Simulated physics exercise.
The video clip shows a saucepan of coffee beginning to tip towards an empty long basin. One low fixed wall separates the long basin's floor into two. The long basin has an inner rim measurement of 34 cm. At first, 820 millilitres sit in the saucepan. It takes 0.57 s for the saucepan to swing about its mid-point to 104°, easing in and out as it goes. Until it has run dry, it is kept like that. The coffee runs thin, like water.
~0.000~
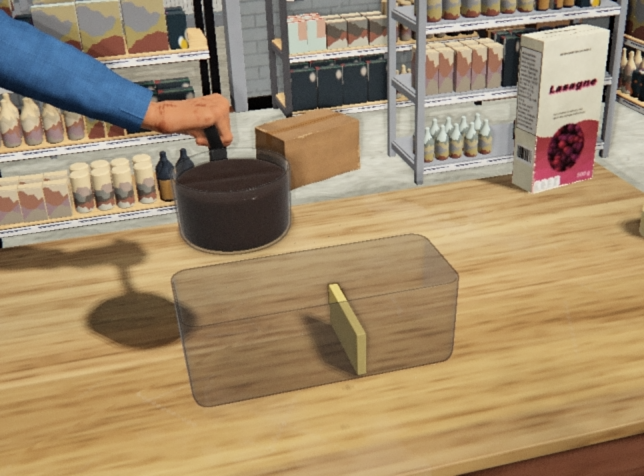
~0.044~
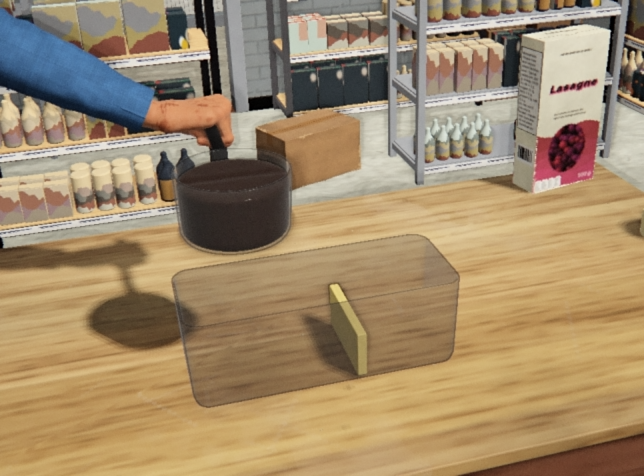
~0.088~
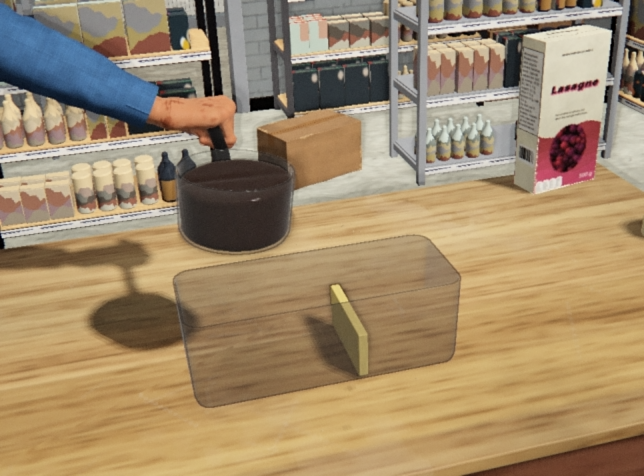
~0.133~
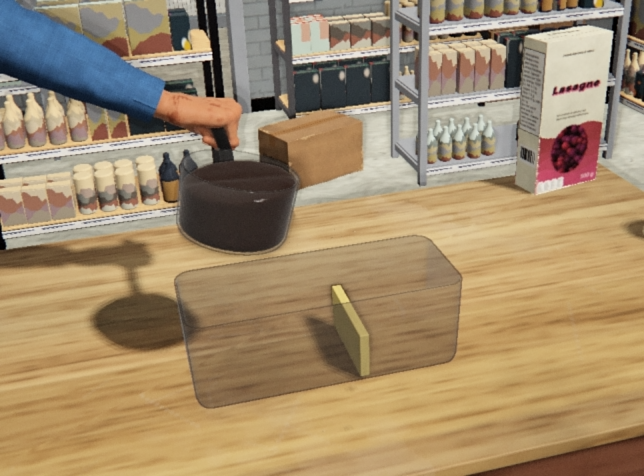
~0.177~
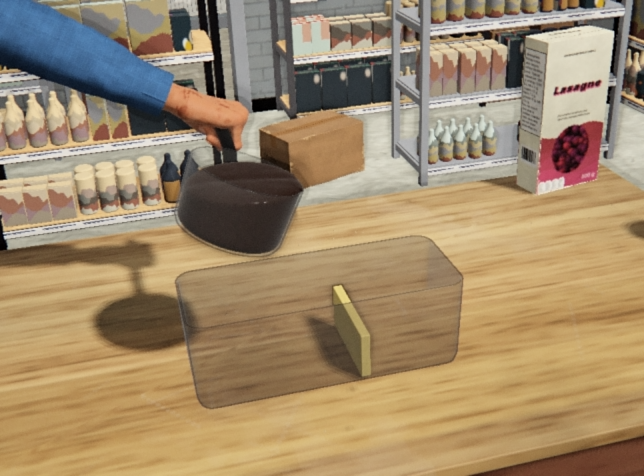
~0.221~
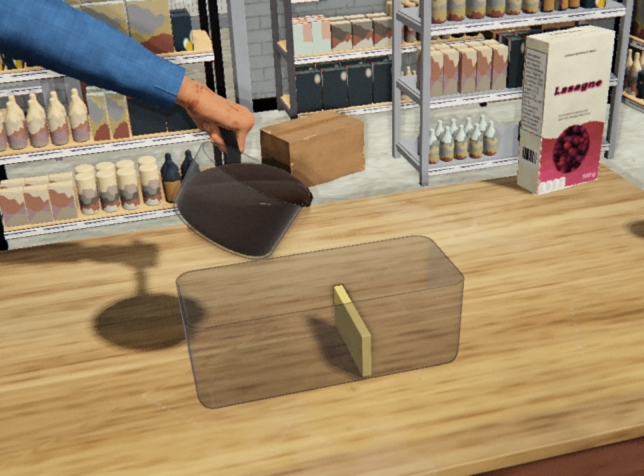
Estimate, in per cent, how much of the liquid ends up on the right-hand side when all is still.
28 %.
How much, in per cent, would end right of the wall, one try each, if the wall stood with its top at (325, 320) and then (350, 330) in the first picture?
First 65, then 35 per cent.
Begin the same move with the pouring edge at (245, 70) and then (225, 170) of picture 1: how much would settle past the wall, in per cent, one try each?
The first try gives 15 percent and the second 5 percent.
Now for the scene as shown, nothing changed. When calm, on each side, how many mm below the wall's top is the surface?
Near 38 mm for the left and near 46 mm for the right.
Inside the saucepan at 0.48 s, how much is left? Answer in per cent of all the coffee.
30 %.
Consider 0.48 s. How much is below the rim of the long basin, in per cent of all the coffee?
Roughly 34 per cent.
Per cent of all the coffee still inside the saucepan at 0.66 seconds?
About 7 percent.
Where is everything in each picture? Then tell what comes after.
Tilt 0°; pouring edge (287, 163); surface from (174, 185) to (285, 171); the long basin's rim runs from (176, 301) to (441, 257); the wall's top is at (346, 309), in the first frame.
Tilt 2°; pouring edge (289, 164); surface from (175, 184) to (286, 170), in the second frame.
Tilt 6°; pouring edge (292, 169); surface from (179, 184) to (289, 172), in the third frame.
Tilt 13°; pouring edge (297, 177); surface from (181, 185) to (293, 174), in the fourth frame.
Tilt 23°; pouring edge (300, 186); surface from (183, 186) to (300, 179); 1 per cent is over the edge, in the fifth frame.
Tilt 34°; pouring edge (302, 198); surface from (180, 187) to (301, 187); 4 per cent is over the edge, in the sixth frame.
Then, 0.48 s in, the tilt is 97° and 30 per cent is still to pour, 16 is left of the wall and 19 right of it.
Then, 0.66 s in, the tilt is 104° and 7 per cent is still to pour, 59 is left of the wall and 28 right of it.
Then, 0.86 s in, the tilt is 104° and 1 per cent is still to pour, 58 is left of the wall and 28 right of it.
Then, 1.07 s in, the tilt is 104° and 0 per cent is still to pour, 68 is left of the wall and 28 right of it.
Finally, 68 per cent lies left of the wall, 28 right of it and 3 outside.
